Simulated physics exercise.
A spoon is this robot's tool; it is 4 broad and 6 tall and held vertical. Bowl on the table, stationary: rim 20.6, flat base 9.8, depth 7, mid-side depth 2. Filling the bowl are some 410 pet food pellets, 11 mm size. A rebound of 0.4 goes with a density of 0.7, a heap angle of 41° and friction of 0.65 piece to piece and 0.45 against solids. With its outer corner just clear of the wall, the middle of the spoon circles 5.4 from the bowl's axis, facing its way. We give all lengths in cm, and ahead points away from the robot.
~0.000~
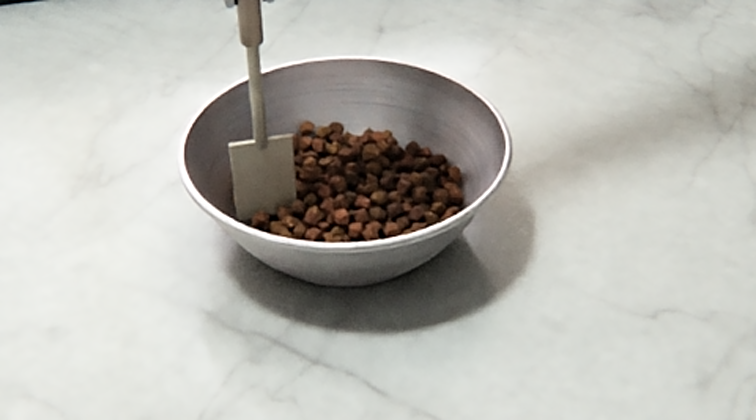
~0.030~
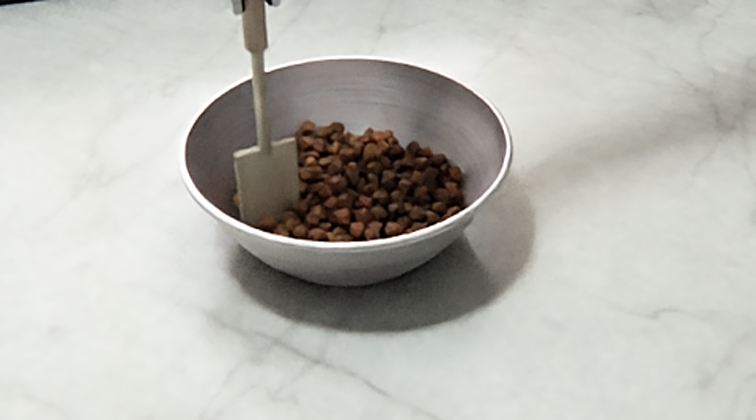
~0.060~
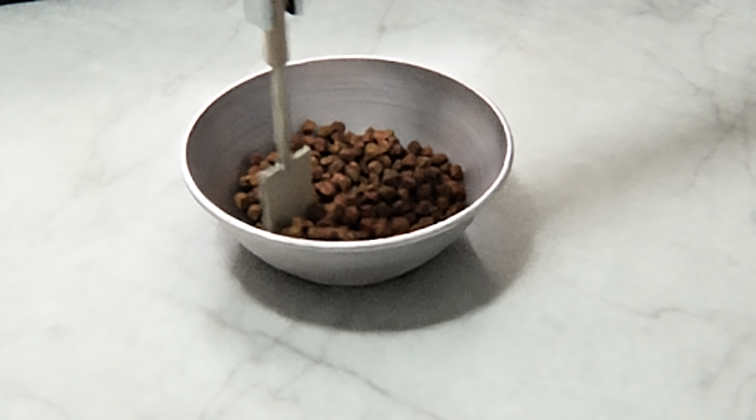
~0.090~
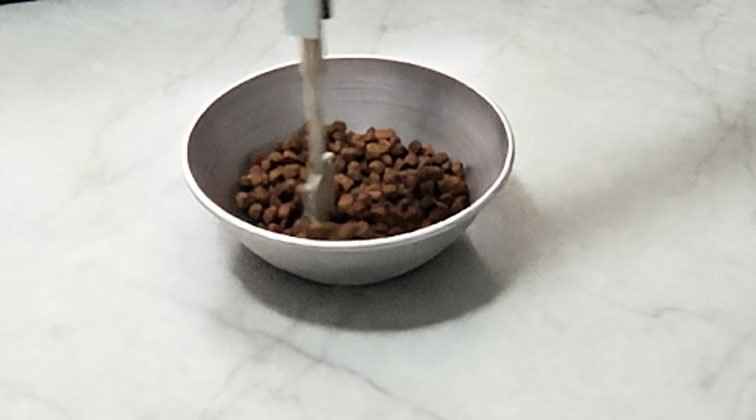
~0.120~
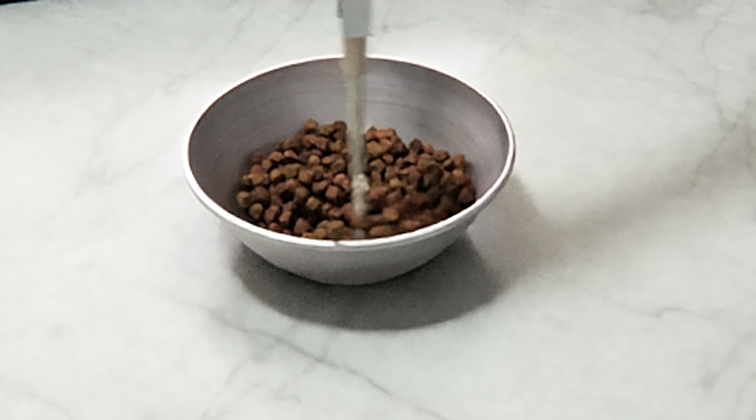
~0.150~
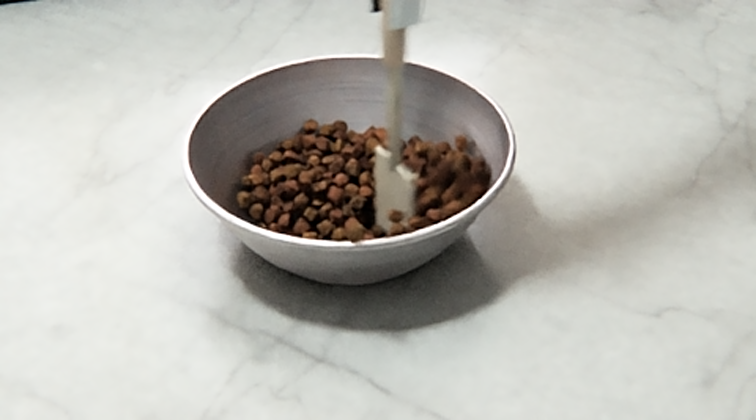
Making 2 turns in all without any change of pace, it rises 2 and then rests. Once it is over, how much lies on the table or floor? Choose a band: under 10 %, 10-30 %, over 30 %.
Band: 10-30 %.
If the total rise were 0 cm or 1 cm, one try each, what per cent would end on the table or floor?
Try one: Around 35 %; try two: Around 25 %.
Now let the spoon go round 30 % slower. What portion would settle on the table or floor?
I'd expect about 10 %.
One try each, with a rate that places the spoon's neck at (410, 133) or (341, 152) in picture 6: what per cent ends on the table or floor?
Roughly 20 and 5 percent, in that order.
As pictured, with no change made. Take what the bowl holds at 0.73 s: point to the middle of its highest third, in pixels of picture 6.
Around (383, 186).
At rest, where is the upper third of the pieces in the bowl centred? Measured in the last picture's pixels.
The centre is near pixel (375, 192).
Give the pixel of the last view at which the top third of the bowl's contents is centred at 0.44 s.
Roughly pixel (251, 182).
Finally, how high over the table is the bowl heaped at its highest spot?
About 5.5 cm.
After 0.44 s, 346° round, highest piece 11 above the table; 355 in the bowl, 35 on the table or floor, 18 in flight or on the tool.
After 0.73 s, 224° round, highest piece 7 above the table; 332 in the bowl, 73 on the table or floor, 3 in flight or on the tool.
After 1.07 s, 0° round, highest piece 5 above the table; 331 in the bowl, 77 on the table or floor.
After 1.77 s, 0° round, highest piece 5 above the table; 331 in the bowl, 77 on the table or floor.
In the end, 331 in the bowl, 77 on the table or floor. That is 19 % on the table or floor.
